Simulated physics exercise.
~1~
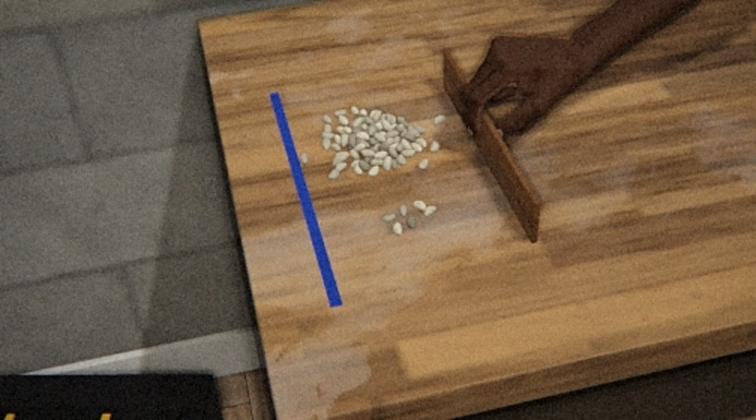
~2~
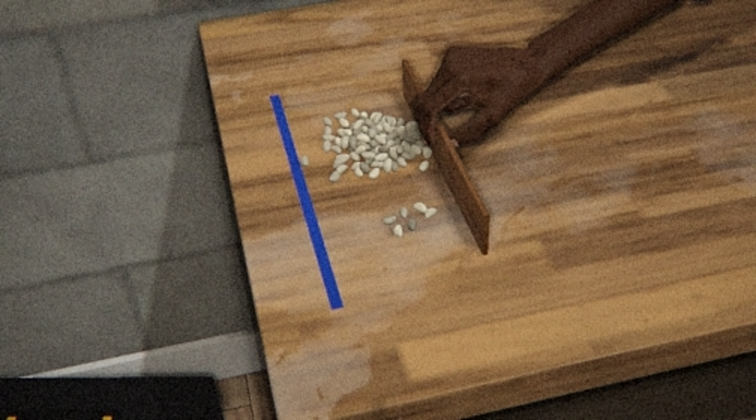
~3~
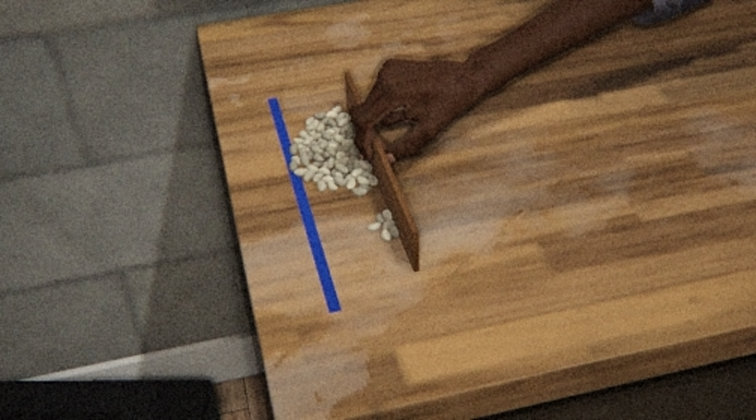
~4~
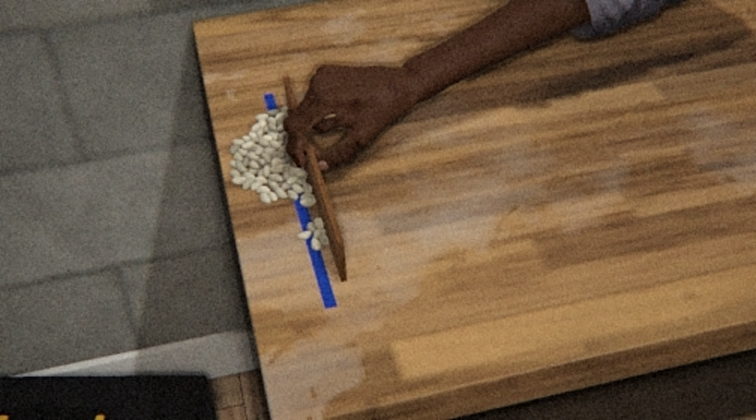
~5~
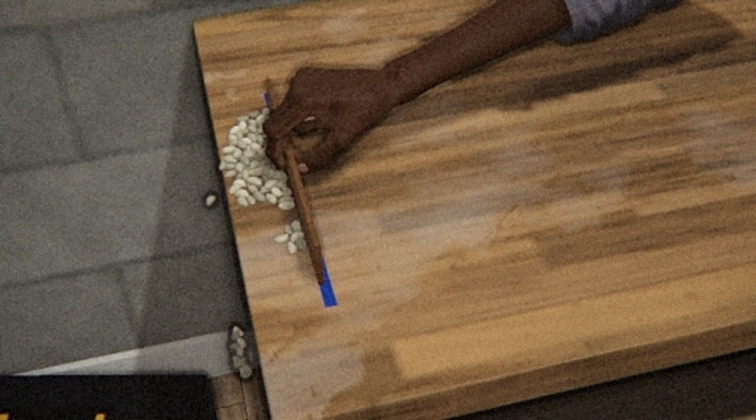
A hand sweeping two piles of pale beans left with a wooden strip to blue tape, a few from the larger spilling off.
